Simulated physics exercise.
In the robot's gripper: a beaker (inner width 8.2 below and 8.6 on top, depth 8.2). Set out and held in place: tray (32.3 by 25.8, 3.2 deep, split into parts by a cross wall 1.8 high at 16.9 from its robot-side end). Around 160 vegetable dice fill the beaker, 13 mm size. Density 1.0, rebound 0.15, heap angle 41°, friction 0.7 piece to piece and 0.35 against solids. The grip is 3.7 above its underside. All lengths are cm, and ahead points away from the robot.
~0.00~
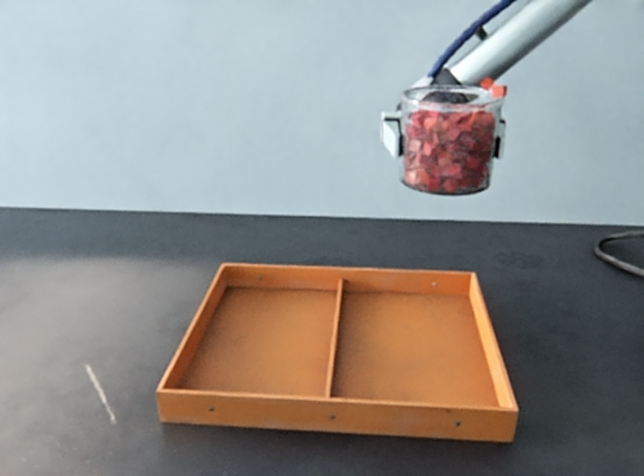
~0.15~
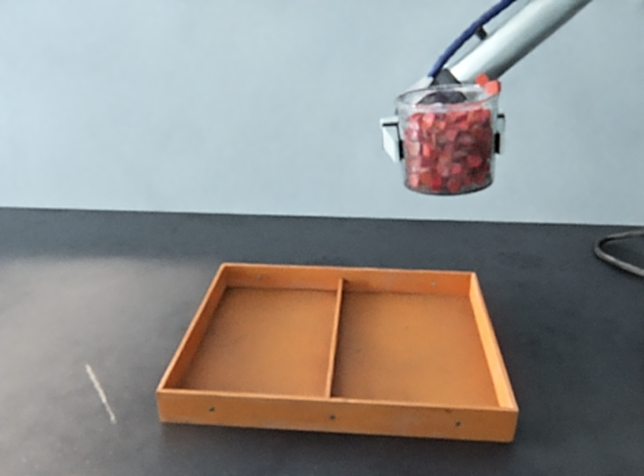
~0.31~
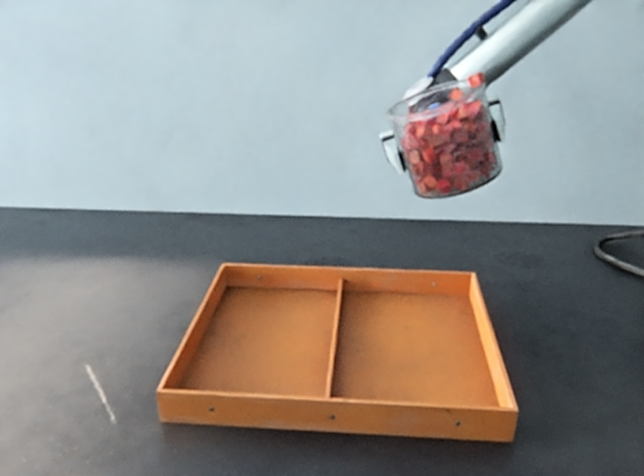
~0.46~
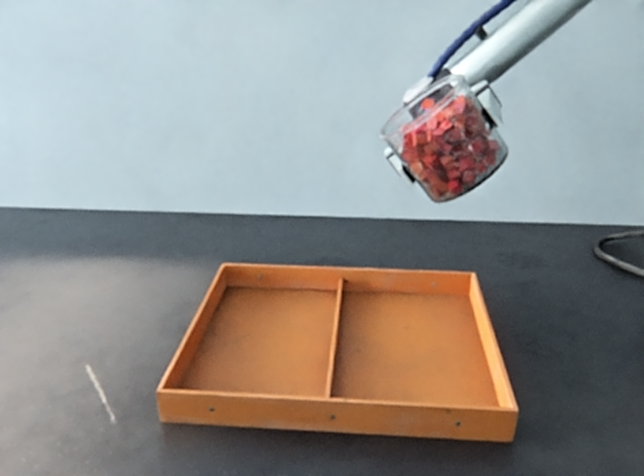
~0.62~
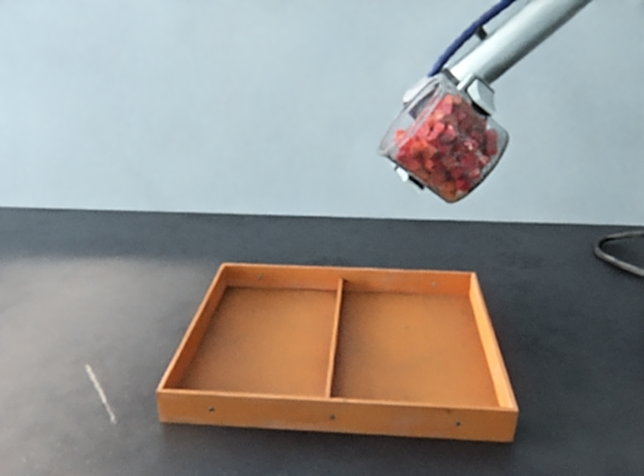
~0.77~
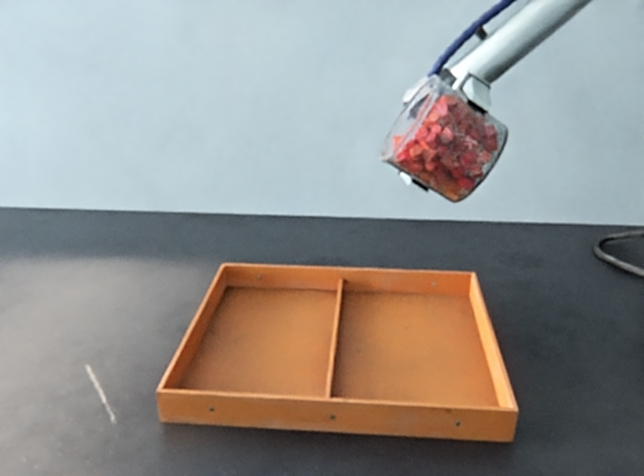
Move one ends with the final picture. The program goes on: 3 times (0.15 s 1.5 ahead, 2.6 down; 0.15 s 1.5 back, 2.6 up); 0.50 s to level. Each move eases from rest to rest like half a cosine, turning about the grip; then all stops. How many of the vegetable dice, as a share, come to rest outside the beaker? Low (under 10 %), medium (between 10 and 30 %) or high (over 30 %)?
Answer: Low; under 10 % of the vegetable dice finish outside the beaker.
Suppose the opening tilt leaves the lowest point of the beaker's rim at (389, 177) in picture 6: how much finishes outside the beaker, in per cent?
About 5 per cent.
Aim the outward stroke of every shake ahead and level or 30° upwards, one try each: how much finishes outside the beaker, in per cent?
Some 5 and 5 per cent.
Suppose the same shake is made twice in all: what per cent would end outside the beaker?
It would be near 0 per cent.
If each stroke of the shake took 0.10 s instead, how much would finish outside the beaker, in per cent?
Then about 0 per cent.
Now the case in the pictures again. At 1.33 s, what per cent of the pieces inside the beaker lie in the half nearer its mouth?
Roughly 45 per cent.
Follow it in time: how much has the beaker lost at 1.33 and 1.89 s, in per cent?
About 0, 0.
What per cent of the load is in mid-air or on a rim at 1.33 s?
Some 0 per cent.
After 1.33 s, tilted 58° forward, highest piece 27 above the table; 162 in the beaker.
After 1.89 s, tilted 34° forward, highest piece 27 above the table; 162 in the beaker.
After 2.37 s, level, highest piece 28 above the table; 162 in the beaker.
After 3.42 s, level, highest piece 28 above the table; 162 in the beaker.
In the end, 162 in the beaker. That is 0 % outside the beaker.
